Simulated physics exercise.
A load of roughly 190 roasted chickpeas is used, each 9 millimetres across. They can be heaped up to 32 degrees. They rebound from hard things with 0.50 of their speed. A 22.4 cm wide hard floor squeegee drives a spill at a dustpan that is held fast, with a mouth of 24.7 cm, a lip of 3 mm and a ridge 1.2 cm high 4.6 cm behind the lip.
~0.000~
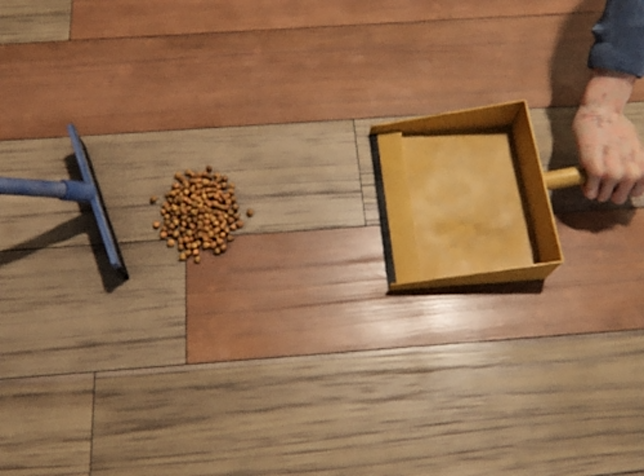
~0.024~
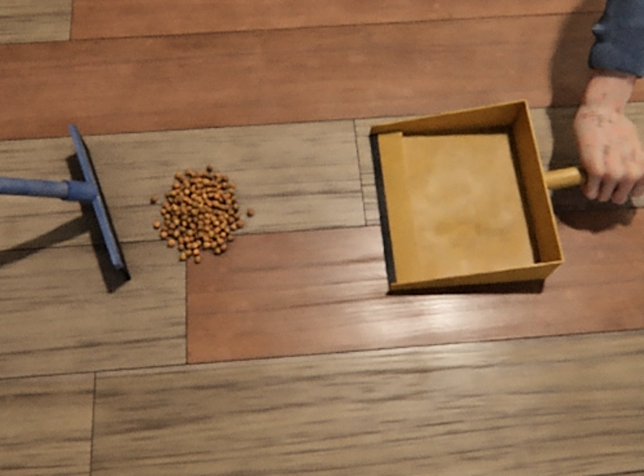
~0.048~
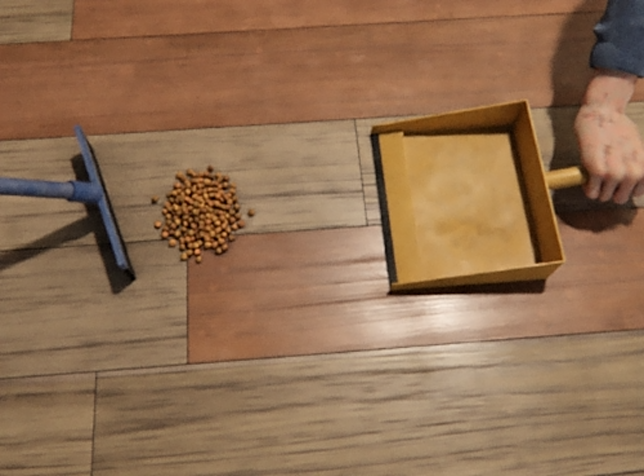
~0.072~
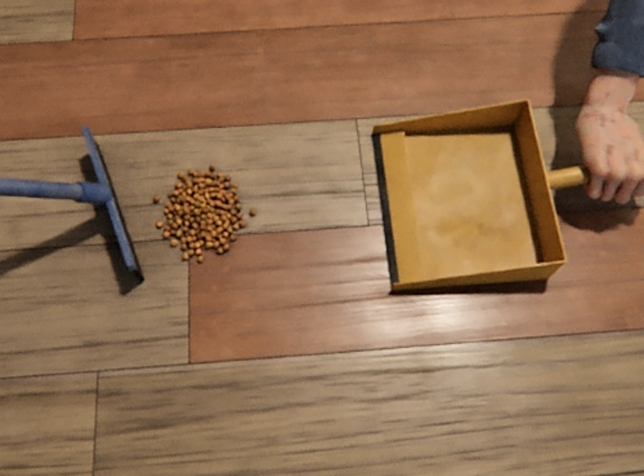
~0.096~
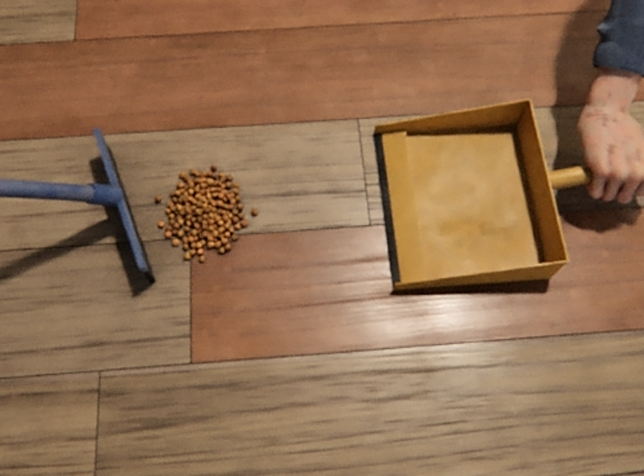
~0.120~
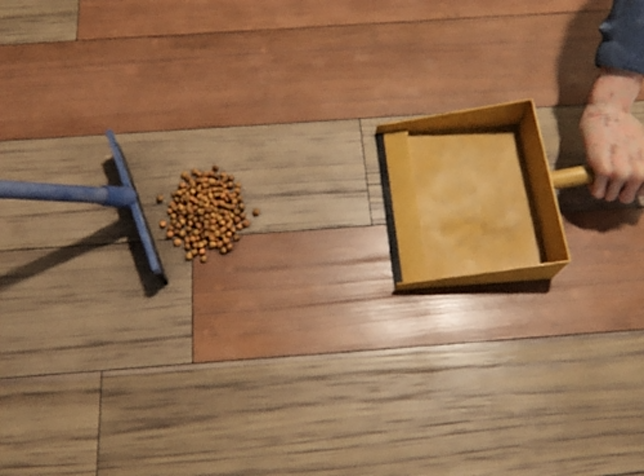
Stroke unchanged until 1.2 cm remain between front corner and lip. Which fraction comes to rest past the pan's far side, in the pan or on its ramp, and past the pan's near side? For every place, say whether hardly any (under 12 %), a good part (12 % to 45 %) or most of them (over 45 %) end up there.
Far side: Hardly any; pan: Hardly any; near side: Hardly any.
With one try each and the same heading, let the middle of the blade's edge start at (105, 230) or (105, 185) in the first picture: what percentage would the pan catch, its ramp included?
Roughly 0 % and 5 %.
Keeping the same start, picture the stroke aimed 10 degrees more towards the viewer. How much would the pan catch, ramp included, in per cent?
0 %.
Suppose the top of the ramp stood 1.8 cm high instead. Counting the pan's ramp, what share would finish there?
0 per cent.
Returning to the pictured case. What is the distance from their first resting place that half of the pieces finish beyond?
It works out to some 22 cm.
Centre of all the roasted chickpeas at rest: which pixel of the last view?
About (360, 193).
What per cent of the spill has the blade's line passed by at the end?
Estimate: About 25 %.
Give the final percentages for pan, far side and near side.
Far side - 5; pan - 0; near side - 0.
After 0.35 s, middle of the blade 20 cm from the lip; 0 % over the lip, far side 0 %, near side 0 %.
After 0.51 s, middle of the blade 10 cm from the lip; 0 % over the lip, far side 5 %, near side 0 %.
After 0.79 s, middle of the blade 5 cm from the lip; 0 % over the lip, far side 5 %, near side 0 %.
In the end, at 1.3 s, far side 5 %, pan 0 %, near side 0 %, in front of the lip or behind the blade 90 %.
